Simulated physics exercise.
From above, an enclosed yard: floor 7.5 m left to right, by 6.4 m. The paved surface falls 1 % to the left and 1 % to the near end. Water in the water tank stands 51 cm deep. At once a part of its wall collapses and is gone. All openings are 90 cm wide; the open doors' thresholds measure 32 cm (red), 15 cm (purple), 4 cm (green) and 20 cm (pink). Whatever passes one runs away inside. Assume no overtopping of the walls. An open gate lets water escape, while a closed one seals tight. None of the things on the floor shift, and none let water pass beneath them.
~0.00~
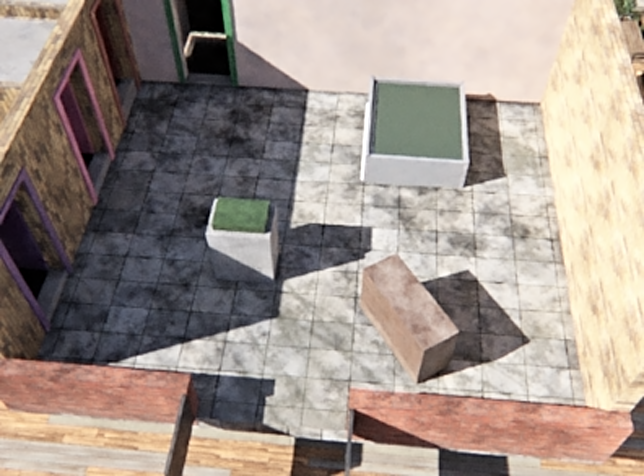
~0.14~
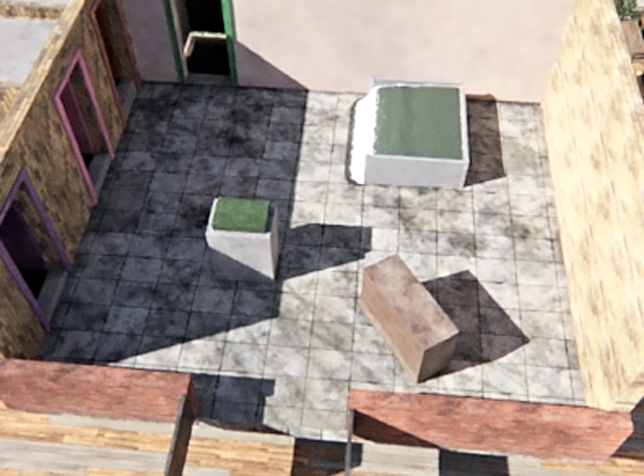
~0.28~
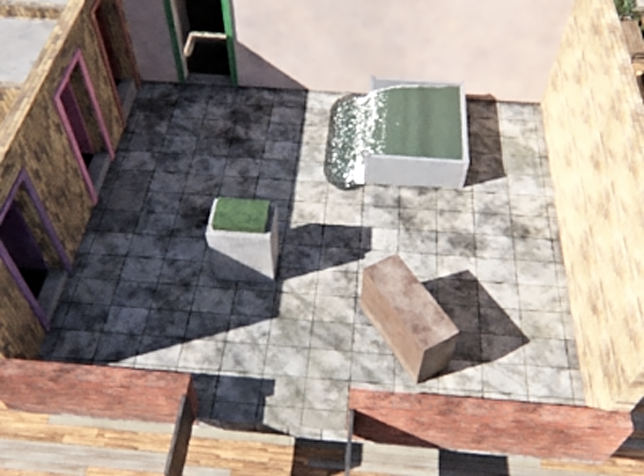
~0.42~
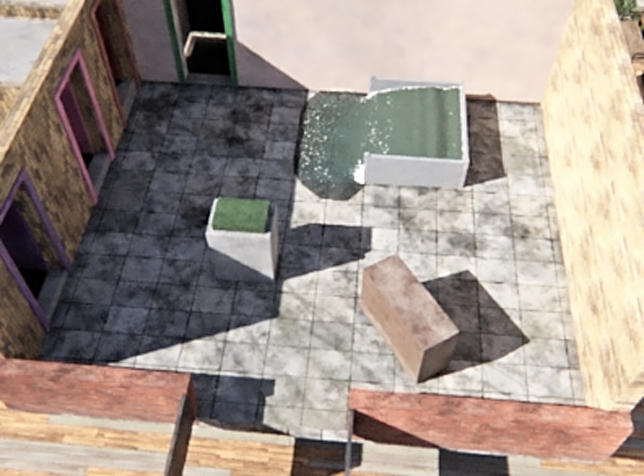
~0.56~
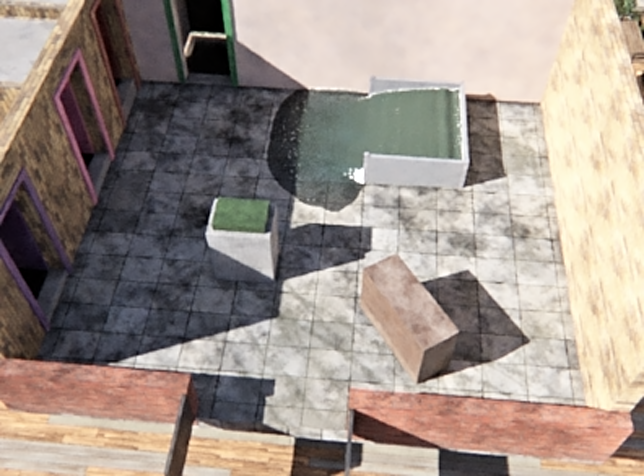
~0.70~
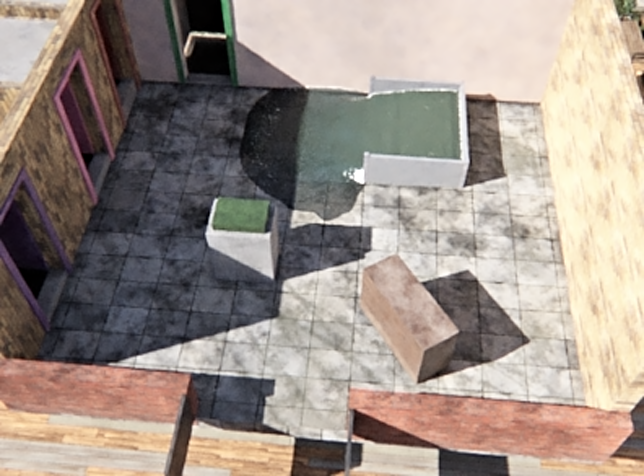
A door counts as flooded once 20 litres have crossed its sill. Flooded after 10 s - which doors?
Red door: Lags behind the figure; purple door: Lags behind the figure; green door: Outstrips the figure; pink door: Lags behind the figure.
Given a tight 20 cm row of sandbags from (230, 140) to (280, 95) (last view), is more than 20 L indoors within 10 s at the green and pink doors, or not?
Doors: Green stays under / pink stays under.
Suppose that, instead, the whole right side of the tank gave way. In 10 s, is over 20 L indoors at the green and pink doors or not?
With respect to that limit, green ends up inside it, pink ends up inside it.
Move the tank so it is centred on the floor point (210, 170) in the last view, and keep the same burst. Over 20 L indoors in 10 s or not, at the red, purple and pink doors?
Red: Within limit; purple: Within limit; pink: Too much.
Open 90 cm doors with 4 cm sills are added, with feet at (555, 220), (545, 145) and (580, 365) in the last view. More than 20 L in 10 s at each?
Result in order - not enough, not enough, not enough.
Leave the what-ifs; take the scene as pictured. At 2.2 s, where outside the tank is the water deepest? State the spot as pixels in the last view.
Around (142, 83).
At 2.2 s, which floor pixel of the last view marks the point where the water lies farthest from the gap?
Somewhere near pixel (89, 222).
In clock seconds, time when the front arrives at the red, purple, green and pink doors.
Red: 1.5 s; purple: 2.8 s; green: 1.1 s; pink: 1.8 s.
After 1.4 s water covers 30 % of the floor and is deepest (20 cm) near (362, 166); red door not reached, purple door not reached, green door 5 cm at the sill, 0 L in, pink door not reached.
After 2.2 s water covers 35 % of the floor and is deepest (34 cm) near (142, 83); red door 29 cm at the sill, 0 L in, purple door not reached, green door 7 cm at the sill, 1 L in, pink door 20 cm at the sill, 0 L in.
After 3.5 s water covers 40 % of the floor and is deepest (21 cm) near (137, 96); red door 21 cm at the sill, 0 L in, purple door 11 cm at the sill, 0 L in, green door 9 cm at the sill, 8 L in, pink door 17 cm at the sill, 0 L in.
After 6.0 s water covers 55 % of the floor and is deepest (19 cm) near (27, 386); red door 9 cm at the sill, 0 L in, purple door 7 cm at the sill, 0 L in, green door 7 cm at the sill, 42 L in, pink door 8 cm at the sill, 1 L in.
After 10.0 s water covers 65 % of the floor and is deepest (12 cm) near (27, 386); red door 4 cm at the sill, 0 L in, purple door 11 cm at the sill, 0 L in, green door 2 cm at the sill, 49 L in, pink door 5 cm at the sill, 1 L in.
